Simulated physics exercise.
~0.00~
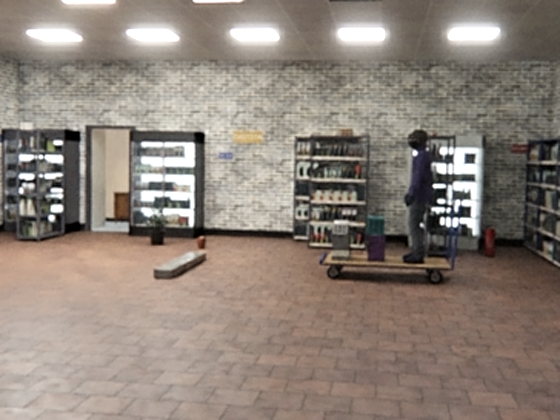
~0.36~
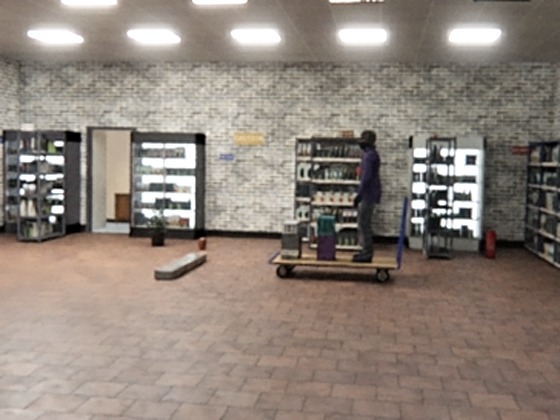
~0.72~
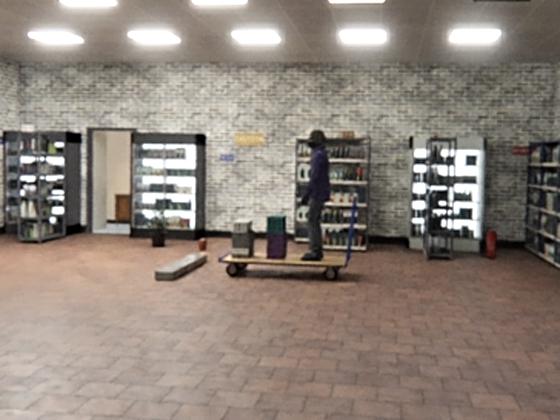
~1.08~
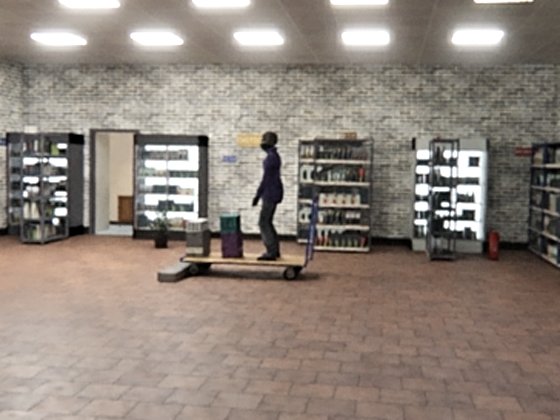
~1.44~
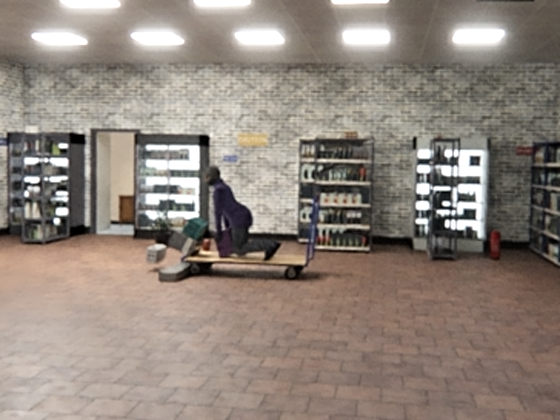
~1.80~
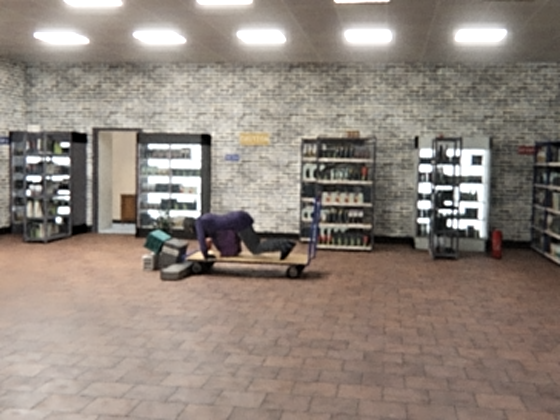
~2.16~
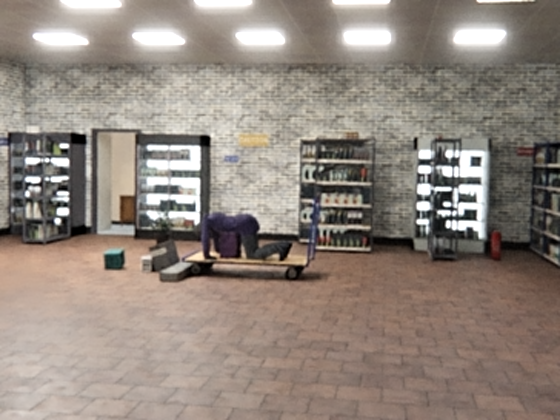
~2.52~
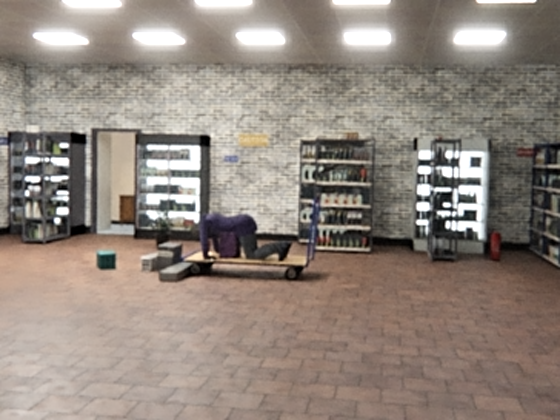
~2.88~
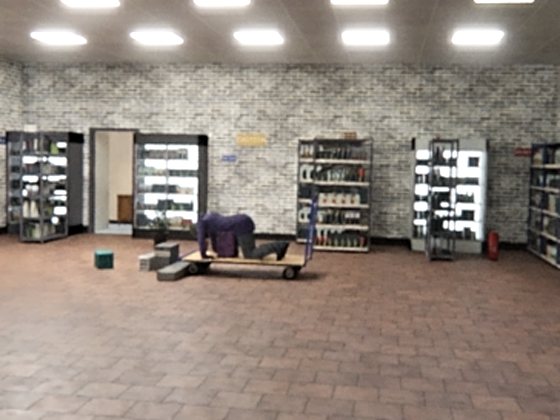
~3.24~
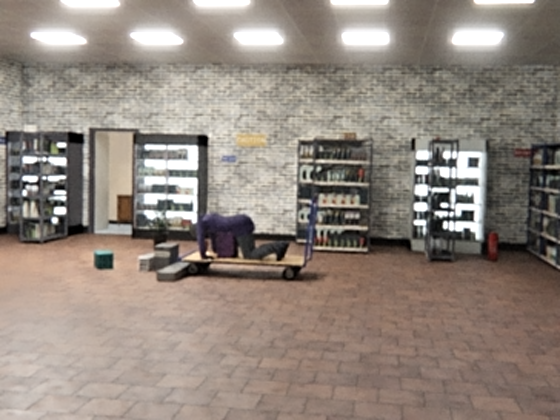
A trolley rolls left into a kerb, spilling boxes ahead as its standing rider crumples aboard.
